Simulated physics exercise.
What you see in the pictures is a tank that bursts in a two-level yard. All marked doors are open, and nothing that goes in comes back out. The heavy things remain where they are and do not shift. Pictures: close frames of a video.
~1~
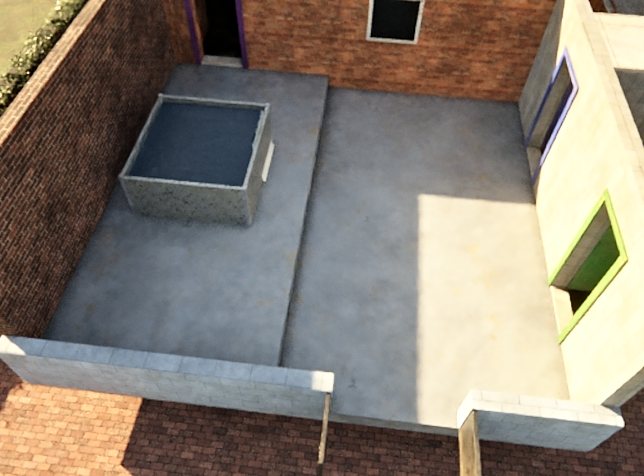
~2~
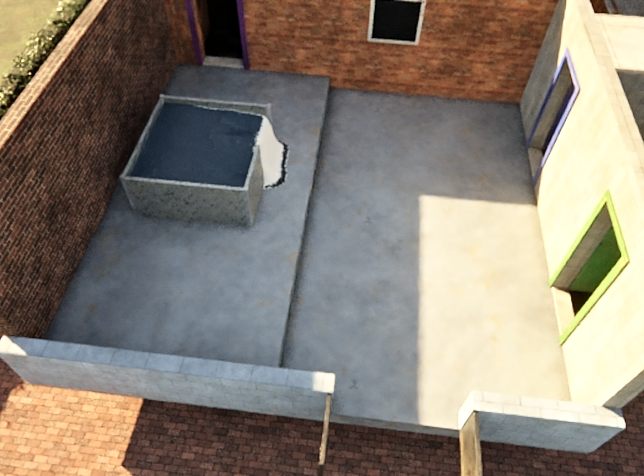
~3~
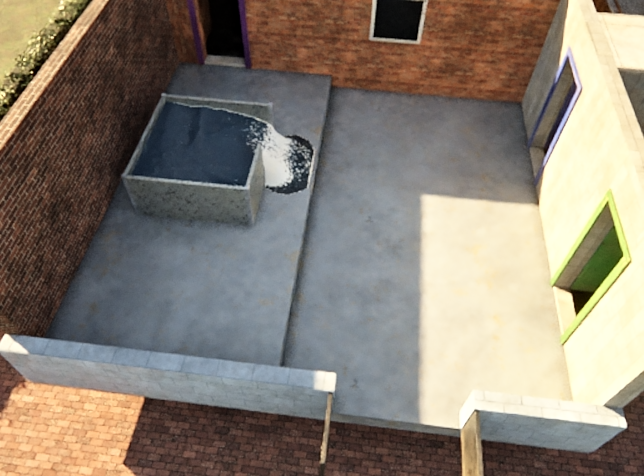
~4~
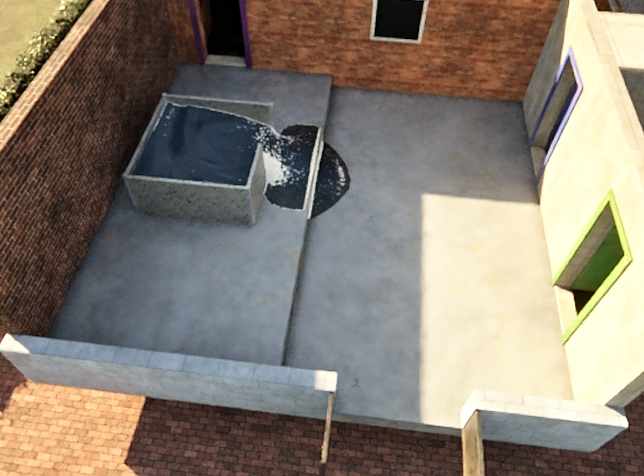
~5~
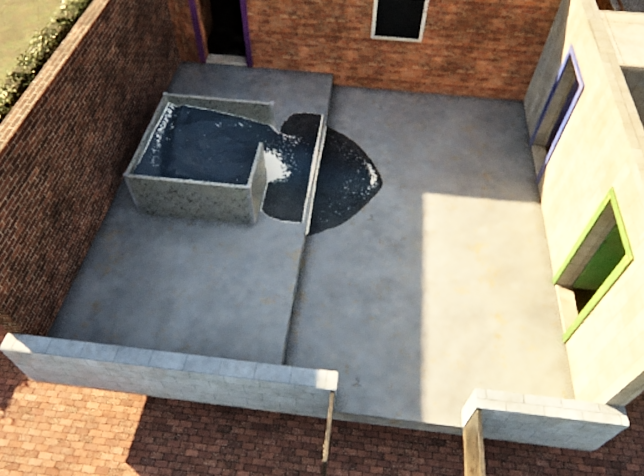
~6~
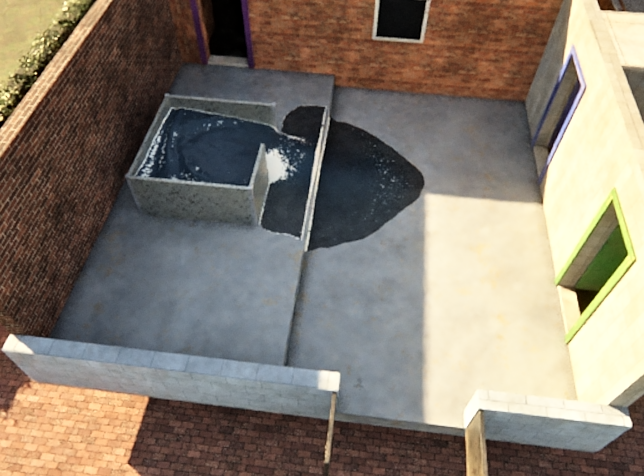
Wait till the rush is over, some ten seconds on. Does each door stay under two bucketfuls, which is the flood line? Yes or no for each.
Purple door - yes, stays under; blue door - no, it floods; green door - no, it floods.
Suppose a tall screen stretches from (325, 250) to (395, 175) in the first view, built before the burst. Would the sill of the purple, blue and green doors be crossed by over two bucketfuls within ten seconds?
I'd say purple admits under the limit, blue admits over the limit, and green admits under the limit.
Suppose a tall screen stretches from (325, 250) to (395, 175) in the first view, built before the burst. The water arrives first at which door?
The one in blue.
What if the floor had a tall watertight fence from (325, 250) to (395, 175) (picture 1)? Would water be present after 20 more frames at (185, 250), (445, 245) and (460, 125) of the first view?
Taking them in order, I'd say parched, parched and soaked.
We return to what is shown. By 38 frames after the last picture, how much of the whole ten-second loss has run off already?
About 60 per cent.
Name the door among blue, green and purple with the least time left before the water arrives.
Answer: The door marked blue.
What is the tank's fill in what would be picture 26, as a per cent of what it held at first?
38 % or so.
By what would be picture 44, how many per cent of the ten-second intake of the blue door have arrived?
It comes to around 90 percent of the ten-second total.
A moment on, water covers 35 % of the floor; the purple door not reached, the blue door wet at the sill, nothing in, the green door not reached.
Next, water covers 45 % of the floor; the purple door not reached, the blue door over two buckets in, the green door not reached.
Then, water covers 50 % of the floor; the purple door not reached, the blue door far over two buckets in, the green door over two buckets in.
Later, water covers 55 % of the floor; the purple door not reached, the blue door far over two buckets in, the green door over two buckets in.
In the end, water covers 60 % of the floor; the purple door not reached, the blue door far over two buckets in, the green door far over two buckets in.
